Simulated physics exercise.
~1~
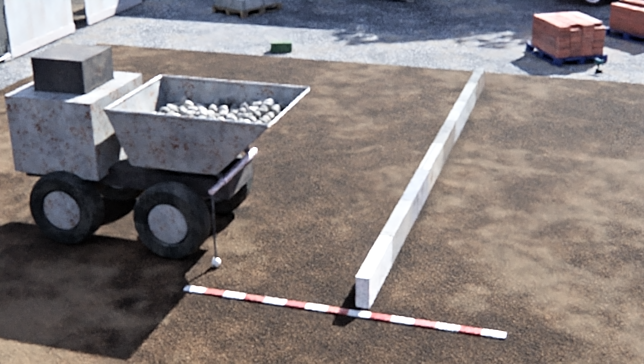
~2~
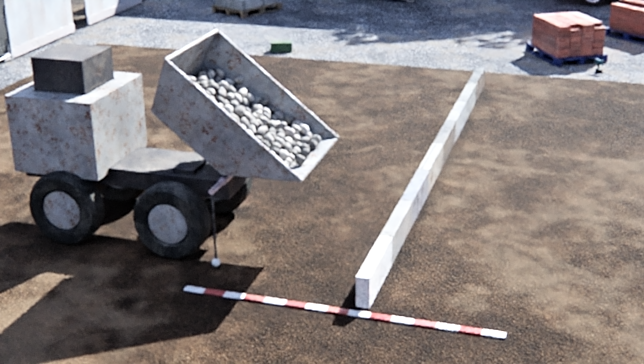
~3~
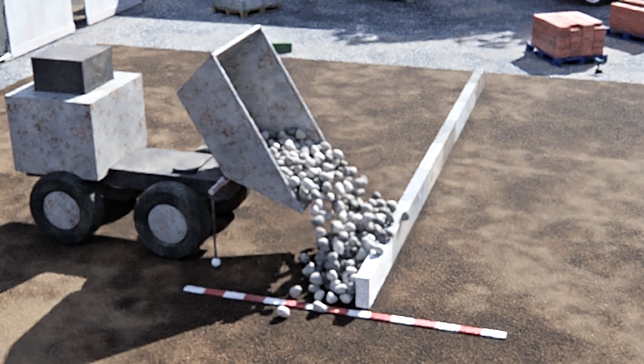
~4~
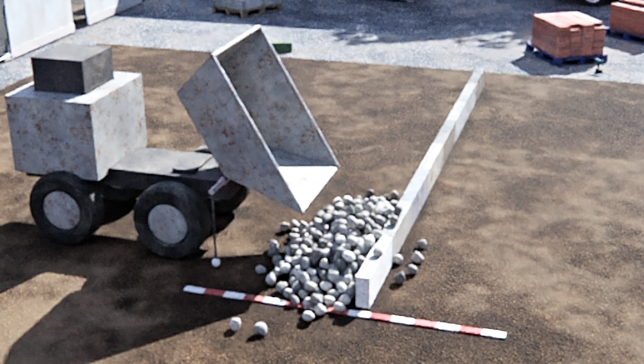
A small dumper tips its body and pours grey stones against a low kerb, a few landing beyond.
